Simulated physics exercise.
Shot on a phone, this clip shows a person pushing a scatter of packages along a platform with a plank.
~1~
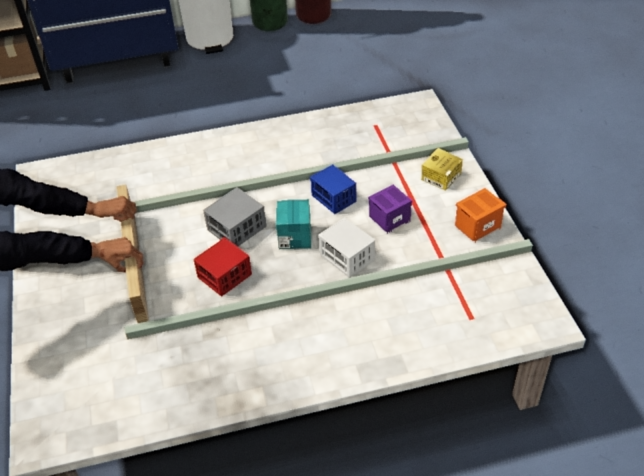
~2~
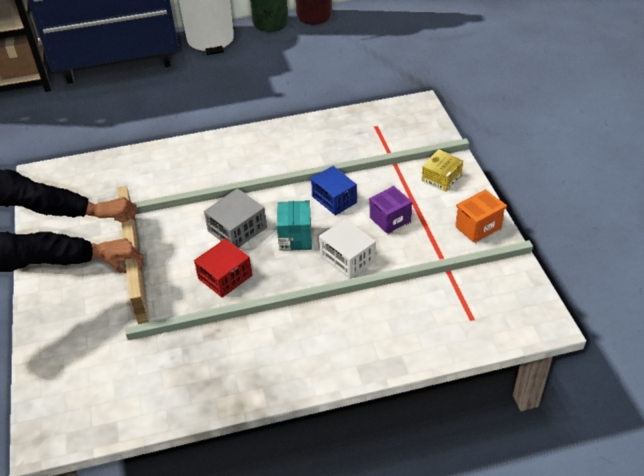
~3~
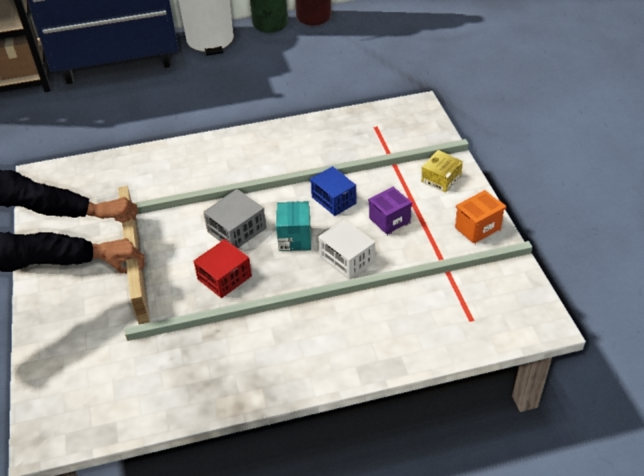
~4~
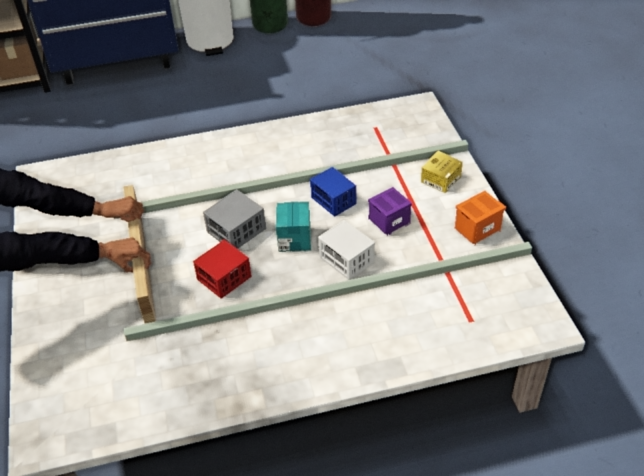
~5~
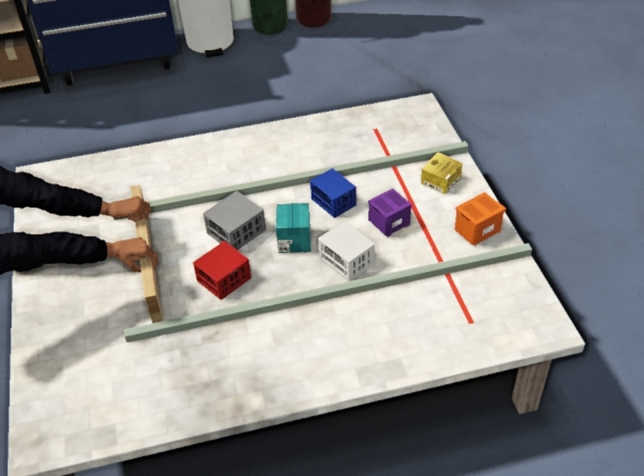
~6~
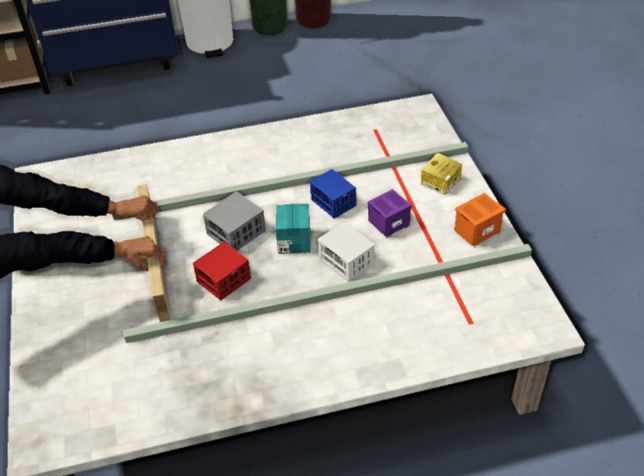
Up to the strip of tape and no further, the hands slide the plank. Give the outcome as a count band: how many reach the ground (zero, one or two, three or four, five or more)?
The ones going over the edge come to a single one or a pair, I'd say.
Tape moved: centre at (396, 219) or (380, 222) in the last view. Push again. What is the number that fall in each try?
0 and 0.
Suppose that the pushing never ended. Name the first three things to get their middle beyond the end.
Yellow box, orange tote, purple tote.
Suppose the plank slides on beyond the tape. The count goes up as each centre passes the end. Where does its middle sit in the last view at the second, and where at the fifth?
The middle is near (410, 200) first and near (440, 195) after.
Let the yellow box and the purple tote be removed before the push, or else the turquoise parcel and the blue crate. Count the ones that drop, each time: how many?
First 1, then 1.
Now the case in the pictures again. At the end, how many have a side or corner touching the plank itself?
It ends up touching 2.
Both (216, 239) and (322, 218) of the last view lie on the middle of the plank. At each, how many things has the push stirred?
The first number is 2, the next one 6.
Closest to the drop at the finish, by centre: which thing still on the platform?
Purple tote.
Soon after, none off yet; orange tote at rest near (479, 220); yellow box at rest near (441, 174); purple tote at rest near (389, 214).
Then, none off yet; orange tote at rest near (479, 220); yellow box at rest near (441, 174); purple tote moved about its own width near (411, 205).
At rest, the number that fall off is one or two; fallen, yellow box and orange tote.
